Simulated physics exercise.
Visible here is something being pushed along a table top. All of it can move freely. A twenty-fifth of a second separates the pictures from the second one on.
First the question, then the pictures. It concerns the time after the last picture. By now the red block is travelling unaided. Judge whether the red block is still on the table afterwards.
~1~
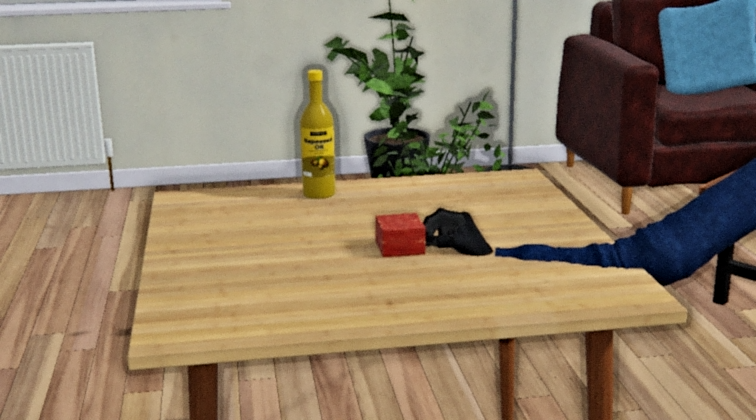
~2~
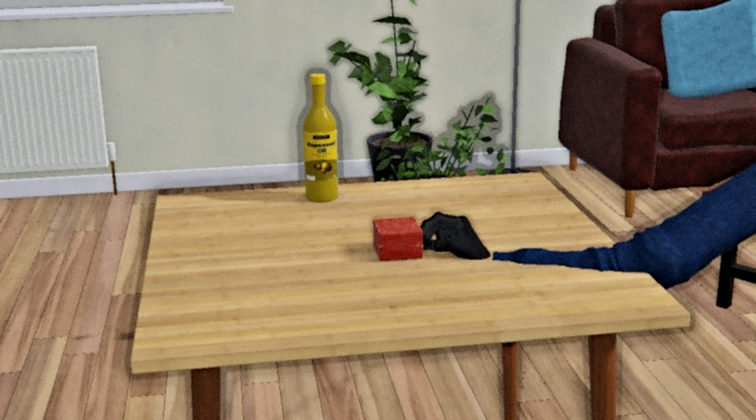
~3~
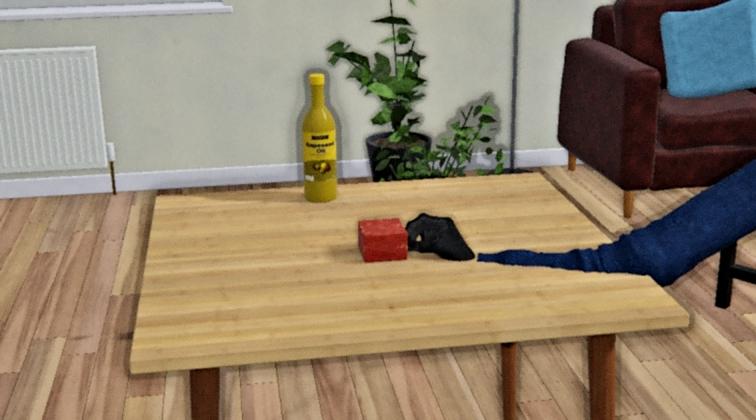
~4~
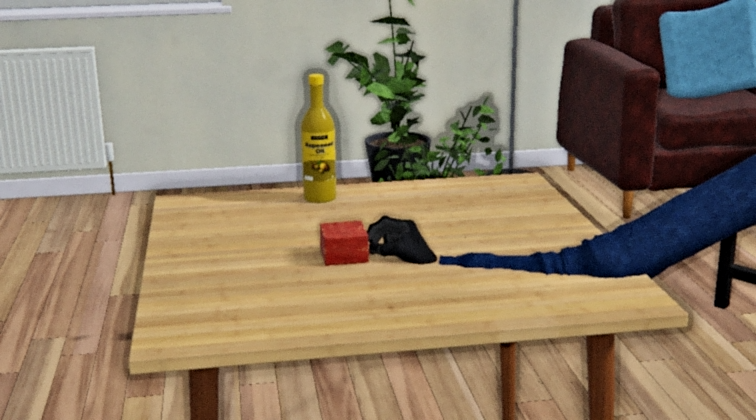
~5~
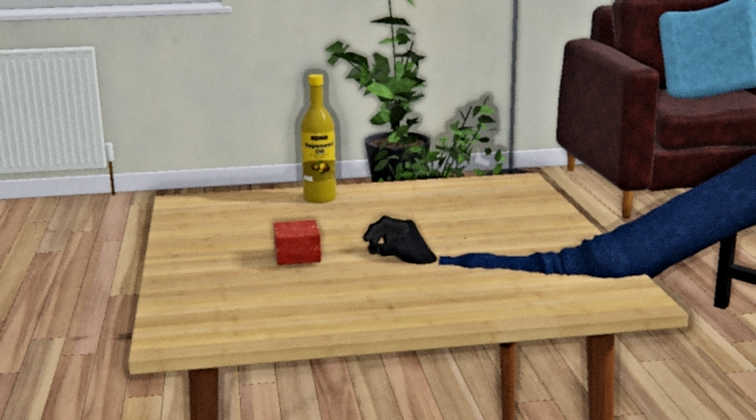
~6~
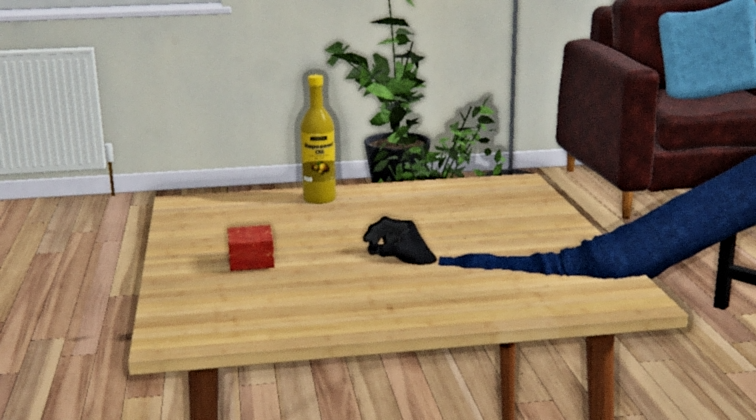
It is no longer on the table.
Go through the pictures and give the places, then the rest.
The first picture shows under the hand; red block (400, 235).
The second picture shows under the hand; red block (398, 239).
The third picture shows under the hand; red block (382, 240).
The fourth picture shows red block (344, 243).
The fifth picture shows red block (297, 242) displaced about its own width.
The sixth picture shows red block (251, 248) displaced well along.
Then, 0.20 s past the last view, red block now off the table.
Then, 0.40 s past the last view, things are still on the move.
Finally, off the table, red block.
